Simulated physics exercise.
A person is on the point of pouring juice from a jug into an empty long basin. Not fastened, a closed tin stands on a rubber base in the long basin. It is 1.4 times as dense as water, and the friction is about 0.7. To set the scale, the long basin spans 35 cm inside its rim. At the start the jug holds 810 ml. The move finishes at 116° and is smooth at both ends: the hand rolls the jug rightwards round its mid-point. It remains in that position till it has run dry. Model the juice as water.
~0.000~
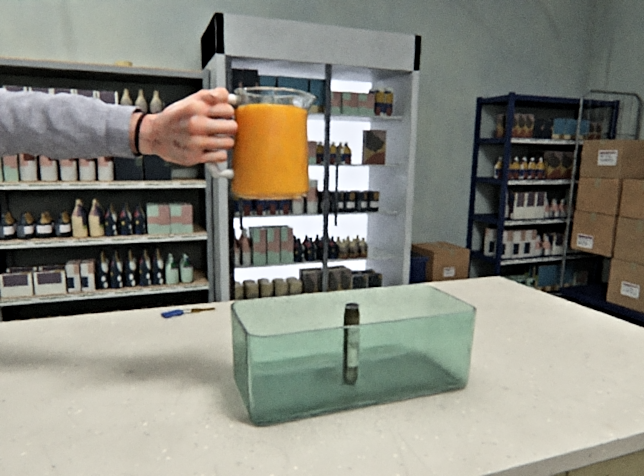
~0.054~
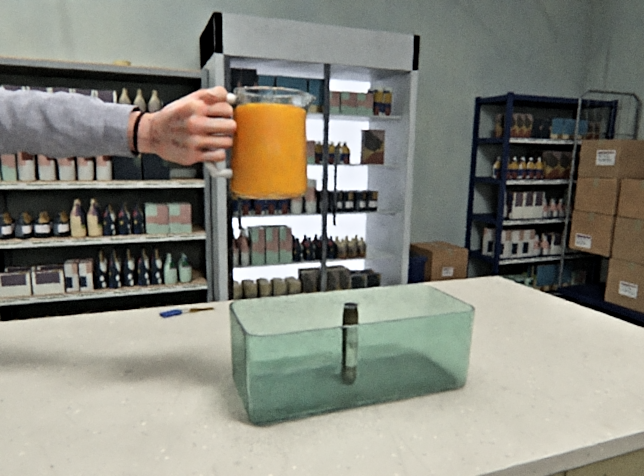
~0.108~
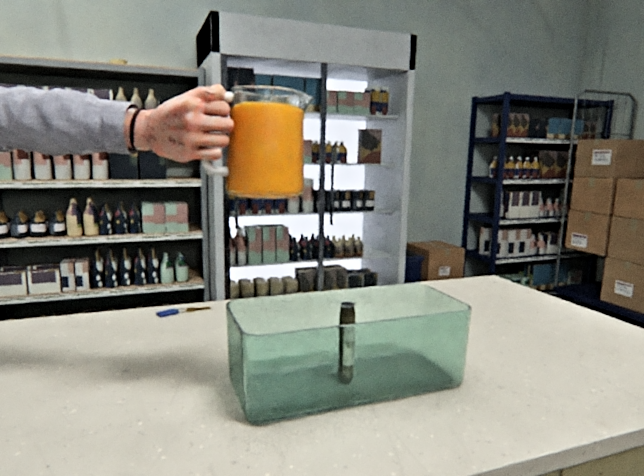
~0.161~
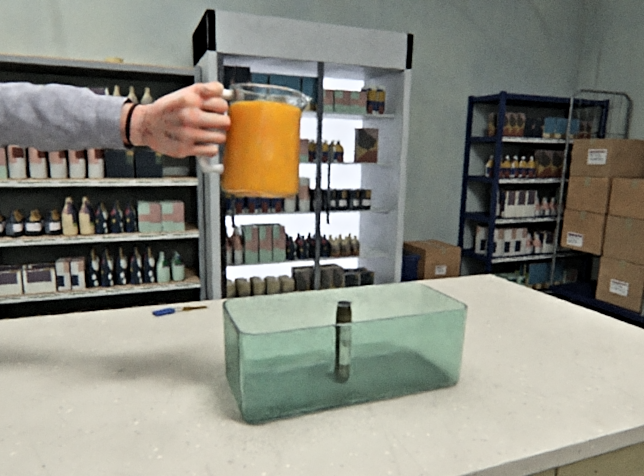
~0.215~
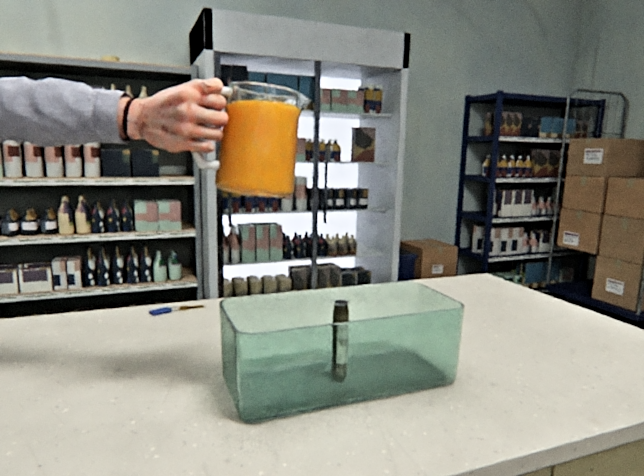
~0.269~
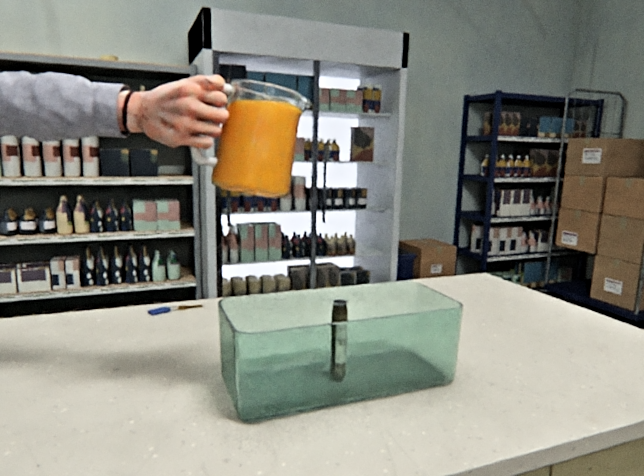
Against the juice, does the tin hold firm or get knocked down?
Most probably it will stay balanced.
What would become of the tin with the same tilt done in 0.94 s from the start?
The tin keeps standing.
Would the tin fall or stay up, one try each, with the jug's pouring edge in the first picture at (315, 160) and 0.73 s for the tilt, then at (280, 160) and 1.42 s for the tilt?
The tin overturns the first time and overturns the second time.
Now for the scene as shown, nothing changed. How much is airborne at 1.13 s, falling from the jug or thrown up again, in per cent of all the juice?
Around 30 percent of it is airborne.
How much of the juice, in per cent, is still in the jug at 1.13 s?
Close to 32 in a hundred.
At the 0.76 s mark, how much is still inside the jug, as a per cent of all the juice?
Roughly 86 percent.
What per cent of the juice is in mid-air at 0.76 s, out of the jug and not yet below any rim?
Estimate: Some 12 % of the total.
Then, 0.76 s in, the tilt is 65° and 86 per cent is still to pour; the tin stands where it began.
Then, 1.13 s in, the tilt is 104° and 32 per cent is still to pour; the tin stands where it began.
Then, 1.51 s in, the tilt is 116° and 1 per cent is still to pour; the tin stands where it began.
Then, 1.92 s in, the tilt is 116° and 0 per cent is still to pour; the tin stands where it began.
Finally, the tin stands where it began.
